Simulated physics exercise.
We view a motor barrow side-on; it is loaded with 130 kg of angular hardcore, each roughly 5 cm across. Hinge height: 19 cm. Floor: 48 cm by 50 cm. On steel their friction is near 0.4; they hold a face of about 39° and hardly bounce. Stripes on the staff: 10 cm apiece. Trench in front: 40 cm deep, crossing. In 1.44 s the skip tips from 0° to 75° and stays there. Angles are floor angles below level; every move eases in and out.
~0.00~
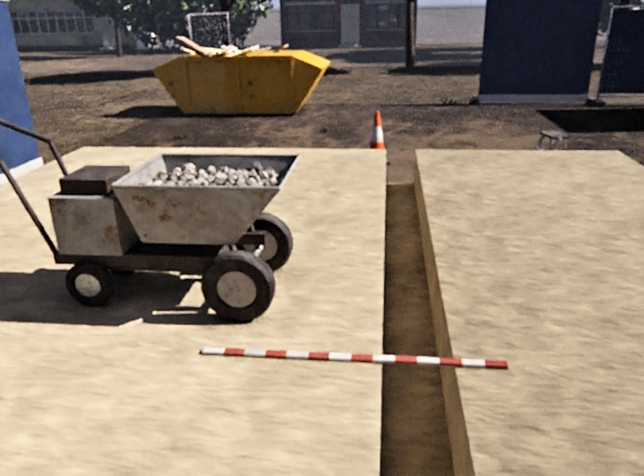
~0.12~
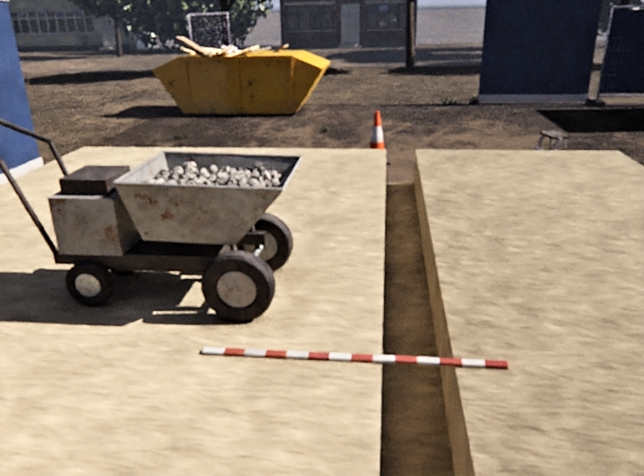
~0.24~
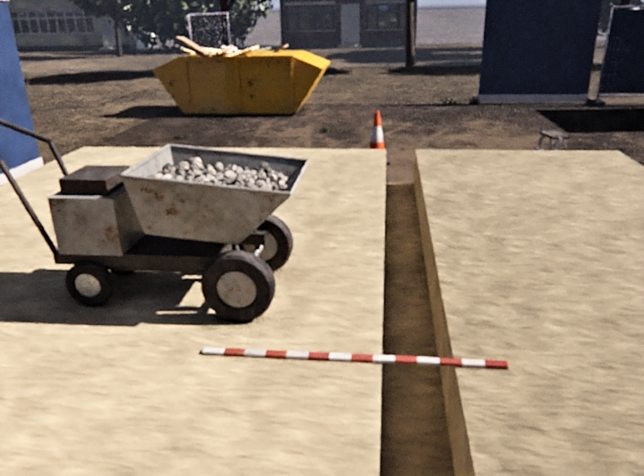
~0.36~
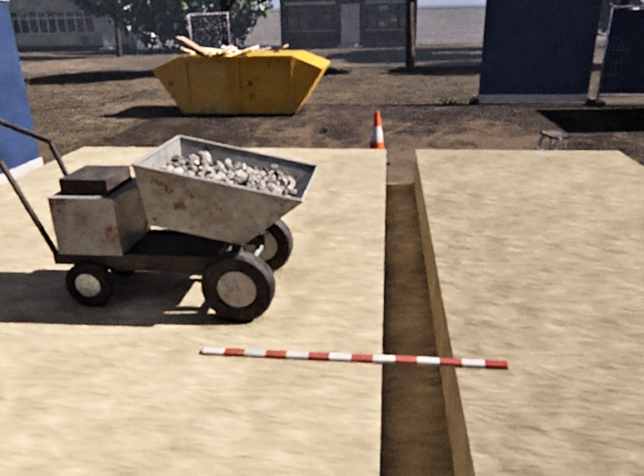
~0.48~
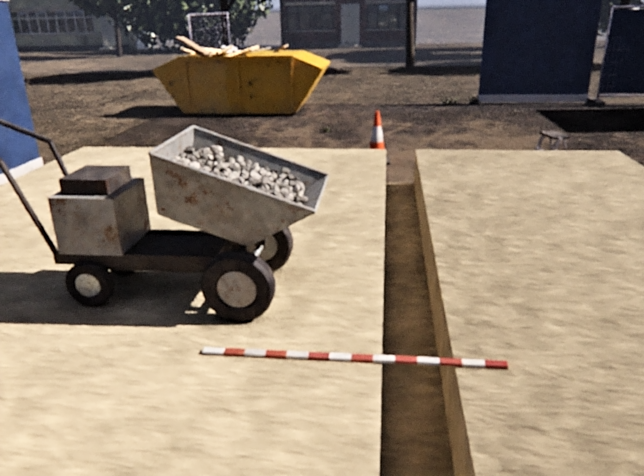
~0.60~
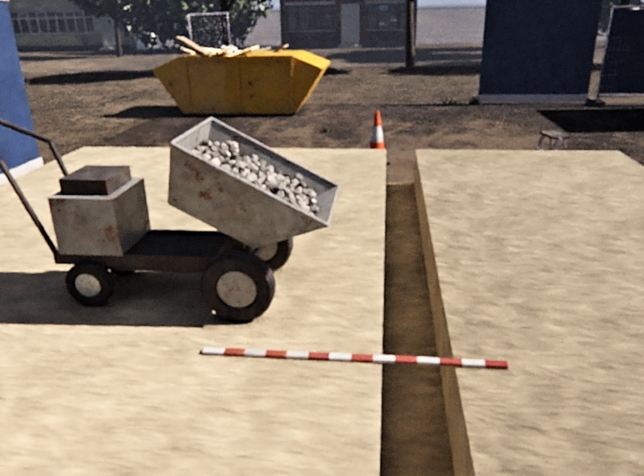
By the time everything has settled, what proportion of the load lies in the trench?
About 53 percent of the load.
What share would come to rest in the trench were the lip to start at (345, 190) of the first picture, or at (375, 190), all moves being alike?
First spot about 80, second spot about 10 per cent.
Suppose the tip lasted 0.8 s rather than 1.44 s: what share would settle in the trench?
It would be near 65 percent.
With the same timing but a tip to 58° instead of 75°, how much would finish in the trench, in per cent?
Expect roughly 15 per cent.
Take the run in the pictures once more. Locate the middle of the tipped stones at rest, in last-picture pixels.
Roughly (407, 348), I'd say.
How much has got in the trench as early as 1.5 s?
Around 15 per cent of it.
After 1.1 s the floor is at 63°; 100 % in the skip; the foremost stones are at (362, 274).
After 1.5 s the floor is at 75°; 72 % in the skip, 12 % short of the trench, 17 % in the trench; the foremost stones are at (437, 352).
After 1.9 s the floor is at 75°; 46 % in the skip, 14 % short of the trench, 41 % in the trench; the foremost stones are at (435, 343).
After 3.8 s the floor is at 75°; 34 % in the skip, 14 % short of the trench, 53 % in the trench; the foremost stones are at (435, 339).
